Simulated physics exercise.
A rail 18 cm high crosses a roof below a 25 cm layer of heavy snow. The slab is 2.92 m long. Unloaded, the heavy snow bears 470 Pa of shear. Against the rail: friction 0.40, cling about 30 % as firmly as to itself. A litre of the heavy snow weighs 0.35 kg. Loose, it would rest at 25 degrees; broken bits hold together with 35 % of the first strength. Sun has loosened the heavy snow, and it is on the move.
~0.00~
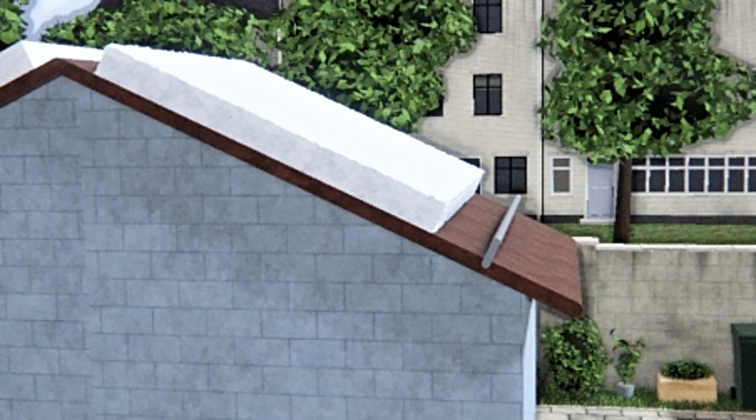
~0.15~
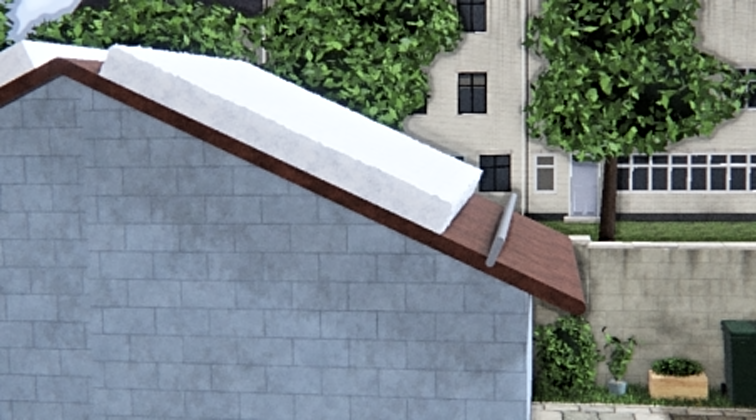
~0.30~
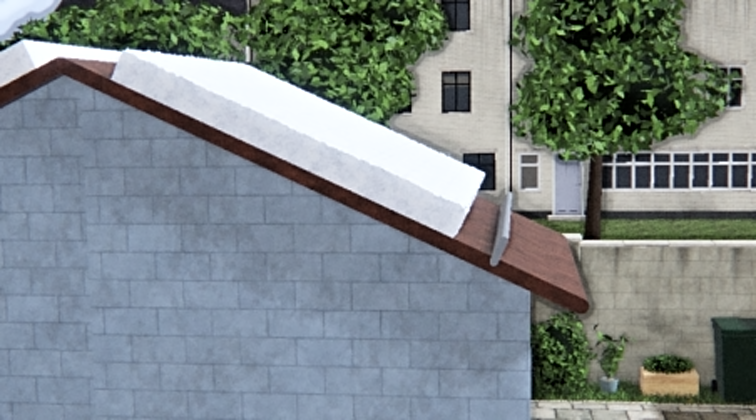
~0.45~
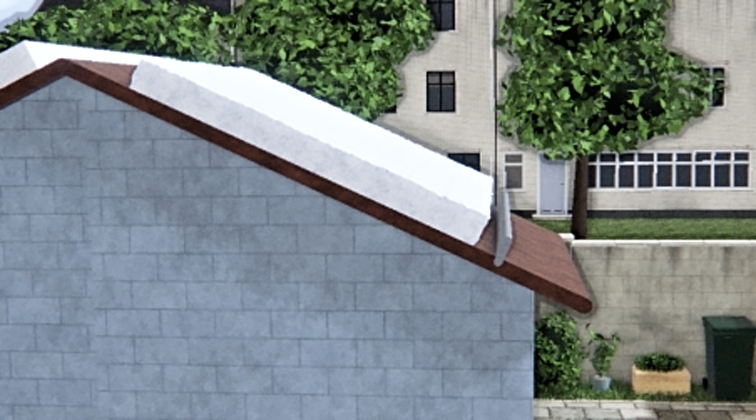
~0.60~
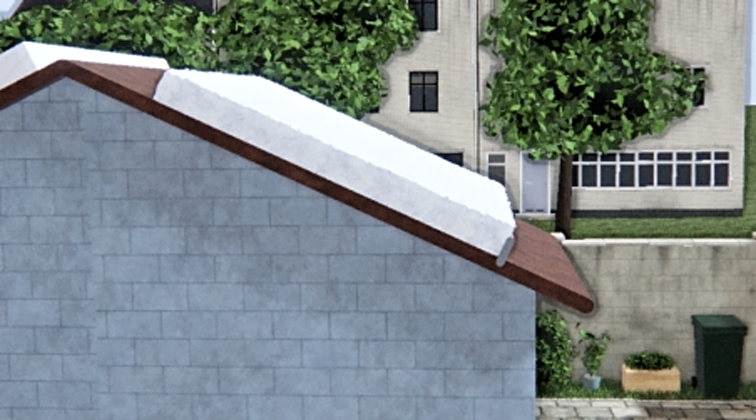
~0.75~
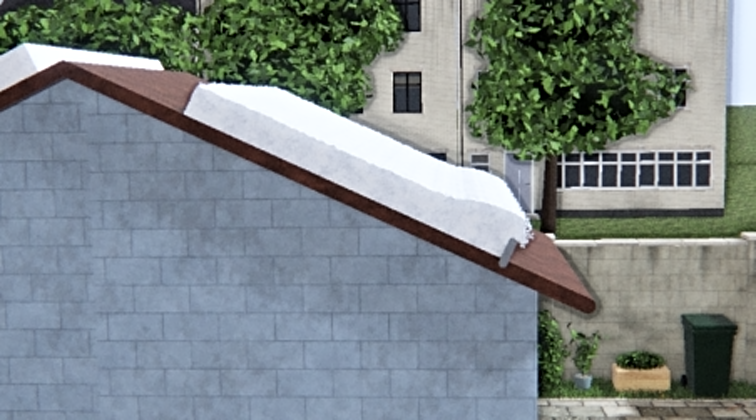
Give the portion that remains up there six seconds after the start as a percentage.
It comes to some 58 %.
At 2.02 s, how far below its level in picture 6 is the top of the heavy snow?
Roughly 0.5 m.
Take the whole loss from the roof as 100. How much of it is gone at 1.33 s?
About 20 %.
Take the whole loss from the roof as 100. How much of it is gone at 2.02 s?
About 70 %.
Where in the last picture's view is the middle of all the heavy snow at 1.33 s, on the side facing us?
Around (451, 213).
By 1.33 s, 93 % of the snow is on the roof.
By 2.02 s, 70 % of the snow is on the roof.
By 2.71 s, 65 % of the snow is on the roof.
By 3.40 s, 60 % of the snow is on the roof.
By 6.00 s, at the end, 58 % of the snow is on the roof.
